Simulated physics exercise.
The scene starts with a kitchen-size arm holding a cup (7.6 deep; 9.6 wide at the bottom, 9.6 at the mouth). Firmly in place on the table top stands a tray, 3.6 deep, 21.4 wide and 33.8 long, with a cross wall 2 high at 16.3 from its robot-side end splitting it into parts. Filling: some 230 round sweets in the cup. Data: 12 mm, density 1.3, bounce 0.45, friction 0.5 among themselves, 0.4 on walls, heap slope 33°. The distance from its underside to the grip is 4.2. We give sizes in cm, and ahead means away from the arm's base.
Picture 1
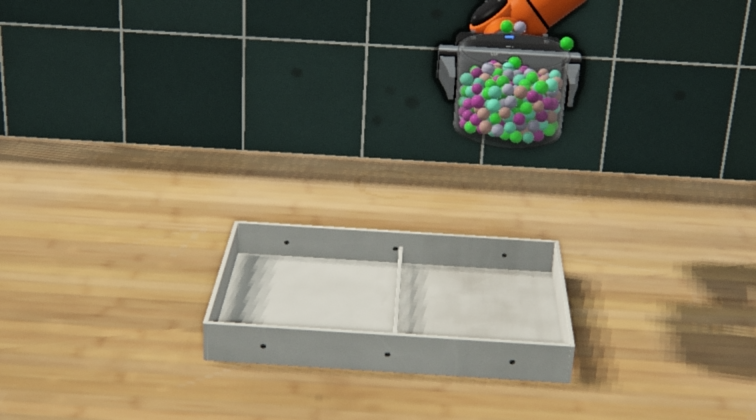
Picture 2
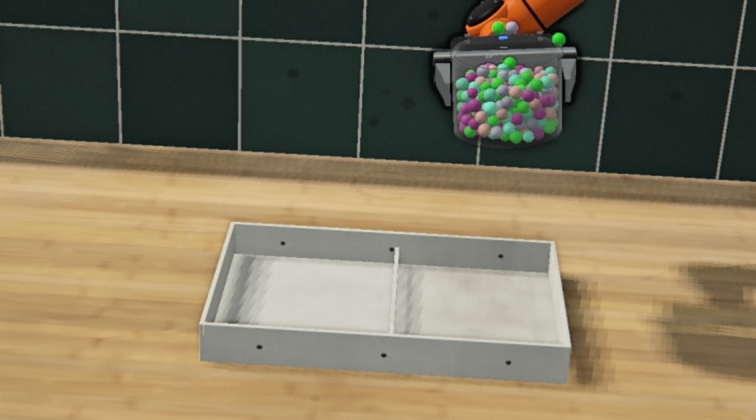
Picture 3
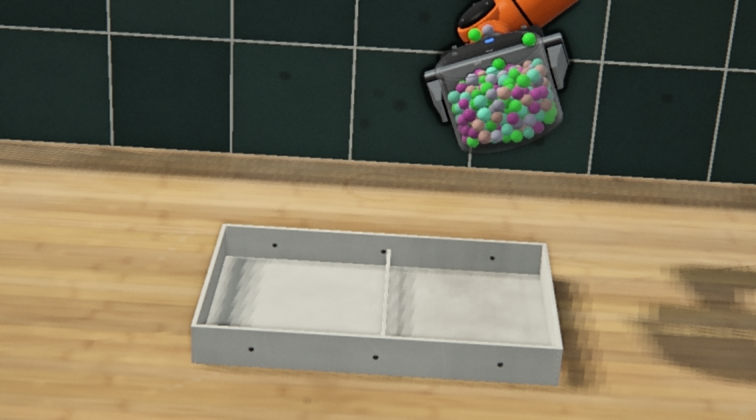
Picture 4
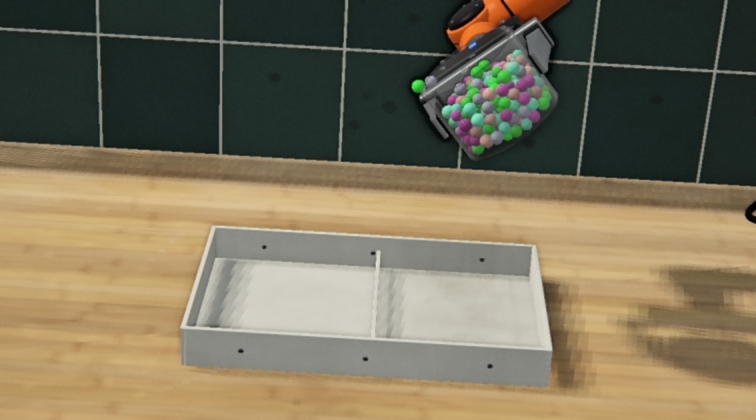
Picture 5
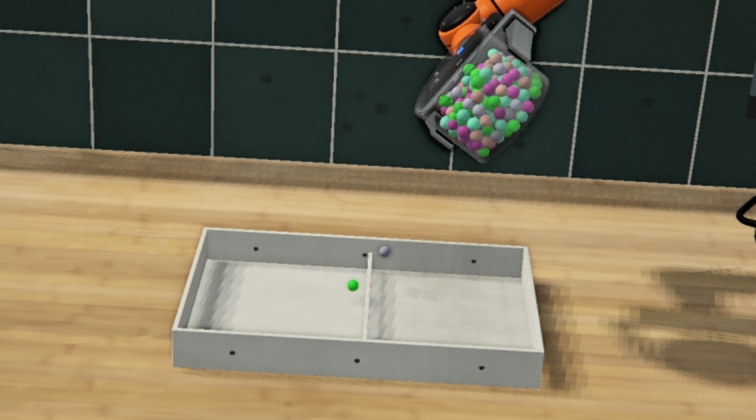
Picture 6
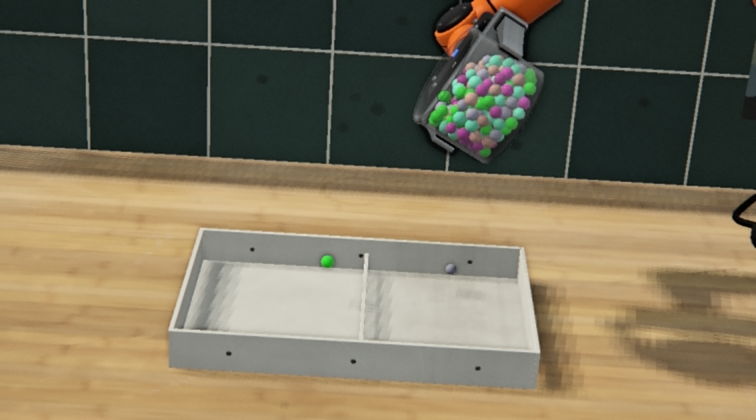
An orange arm tilts a clear cup of colourful balls, and two drop into the tray.
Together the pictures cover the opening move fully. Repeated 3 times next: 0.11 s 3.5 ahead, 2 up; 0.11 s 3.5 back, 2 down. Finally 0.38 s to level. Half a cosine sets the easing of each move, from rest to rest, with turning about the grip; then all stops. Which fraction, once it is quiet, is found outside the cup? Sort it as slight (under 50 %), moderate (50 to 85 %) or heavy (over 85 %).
It counts as moderate.
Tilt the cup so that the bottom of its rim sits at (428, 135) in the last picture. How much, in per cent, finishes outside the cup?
It comes out near 95 percent.
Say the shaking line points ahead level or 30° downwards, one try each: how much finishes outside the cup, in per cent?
Near 45 and 20 percent respectively.
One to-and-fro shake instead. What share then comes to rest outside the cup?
Result: Approximately 35 per cent.
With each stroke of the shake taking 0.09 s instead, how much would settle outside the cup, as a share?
It would come to roughly 80 %.
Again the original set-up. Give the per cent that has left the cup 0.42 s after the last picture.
Near 40 in a hundred parts have gone so far.
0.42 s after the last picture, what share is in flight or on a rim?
Roughly 11 per cent.
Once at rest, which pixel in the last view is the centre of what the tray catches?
Centre estimate: About (308, 309).
Then, 0.42 s on, tilted 60° forward, highest piece 27 above the table; 136 in the cup, 55 in the far-side part, 10 in the robot-side part, 26 in flight or on a rim.
Then, 0.83 s on, tilted 34° forward, highest piece 26 above the table; 98 in the far-side part, 87 in the cup, 34 in the robot-side part, 5 on the table or floor, 3 in flight or on a rim.
Then, 1.24 s on, level, highest piece 26 above the table; 99 in the far-side part, 87 in the cup, 34 in the robot-side part, 7 on the table or floor.
Then, 2.29 s on, level, highest piece 26 above the table; 99 in the far-side part, 87 in the cup, 34 in the robot-side part, 7 on the table or floor.
In the end, 99 in the far-side part, 87 in the cup, 34 in the robot-side part, 7 on the table or floor. That is 62 % outside the cup.
